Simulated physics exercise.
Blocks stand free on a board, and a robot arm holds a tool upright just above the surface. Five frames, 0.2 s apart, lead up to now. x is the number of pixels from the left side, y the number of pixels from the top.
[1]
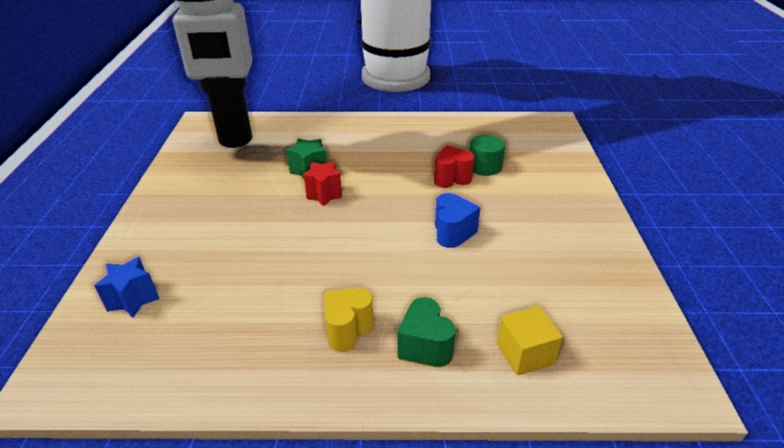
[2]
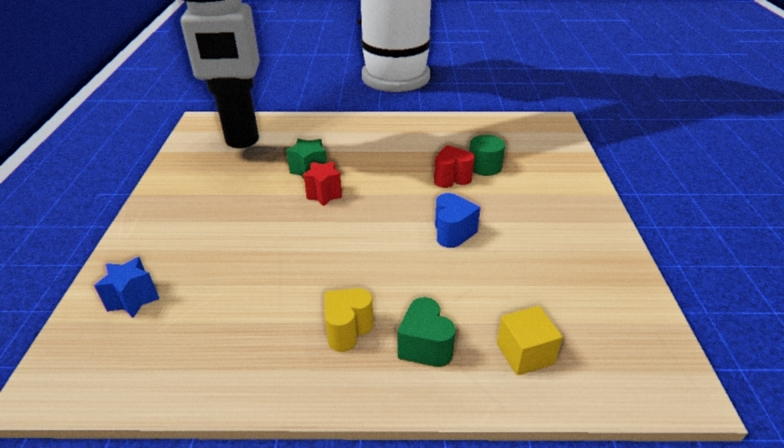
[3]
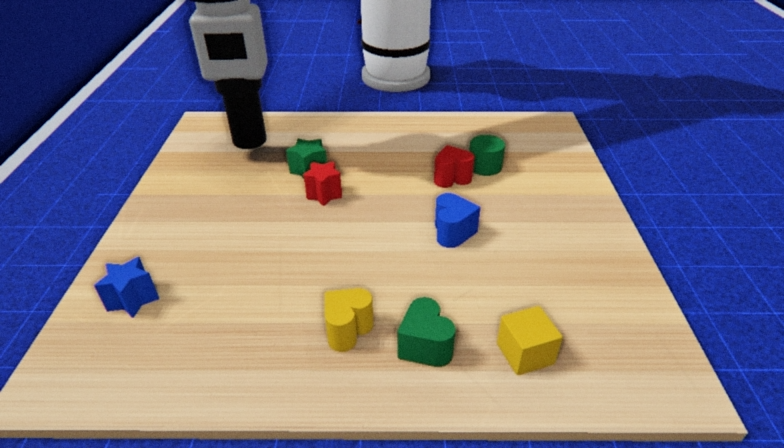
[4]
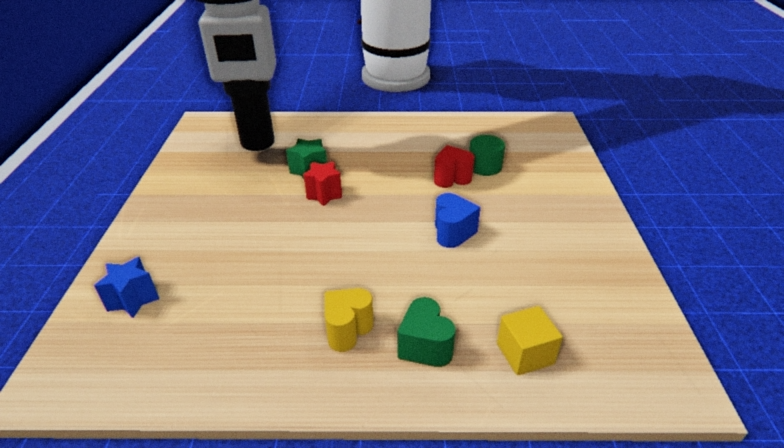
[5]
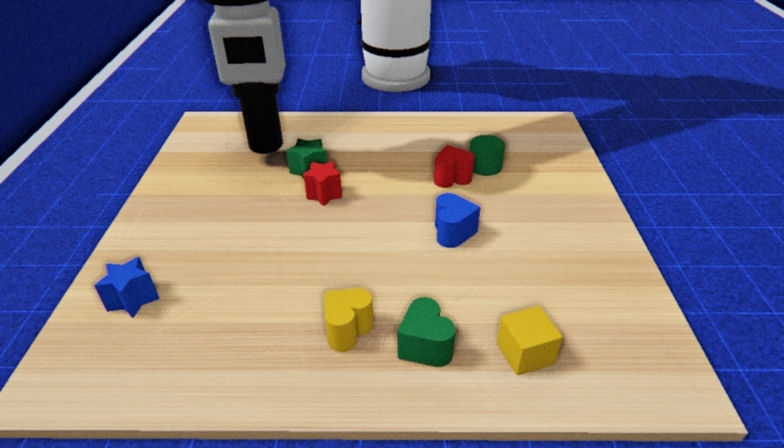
Robot arm holding a black-tipped tool upright, moving slightly right along the board's far edge while the coloured blocks stay still.
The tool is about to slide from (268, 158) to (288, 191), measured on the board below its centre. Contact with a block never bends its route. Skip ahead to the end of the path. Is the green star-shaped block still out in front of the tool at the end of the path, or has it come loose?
I expect it to be beside or behind the tool.
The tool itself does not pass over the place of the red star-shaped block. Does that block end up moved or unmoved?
It will remain on its spot.
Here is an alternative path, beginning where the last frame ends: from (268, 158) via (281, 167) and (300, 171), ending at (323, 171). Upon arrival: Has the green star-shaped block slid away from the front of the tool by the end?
I believe not.
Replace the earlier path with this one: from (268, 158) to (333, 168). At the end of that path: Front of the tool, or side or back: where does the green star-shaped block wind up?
The tool still has the green star-shaped block in front of it when the path ends.
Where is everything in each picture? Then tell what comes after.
The first picture shows tip of the tool (236, 141), middles of tops, green star-shaped block (307, 146), red star-shaped block (322, 170).
The second picture shows tool (243, 141), nothing pushed.
The third picture shows tool (250, 142), nothing pushed.
The fourth picture shows tool (258, 144), nothing pushed.
The fifth picture shows tool (266, 146), green star-shaped block (307, 146), red star-shaped block (322, 170).
What follows on the original path. Halfway along, tool (276, 162); green star-shaped block (309, 148), turned 20° anticlockwise.
At the end, tool (286, 179); green star-shaped block (312, 152), turned 55° anticlockwise; red star-shaped block unmoved.
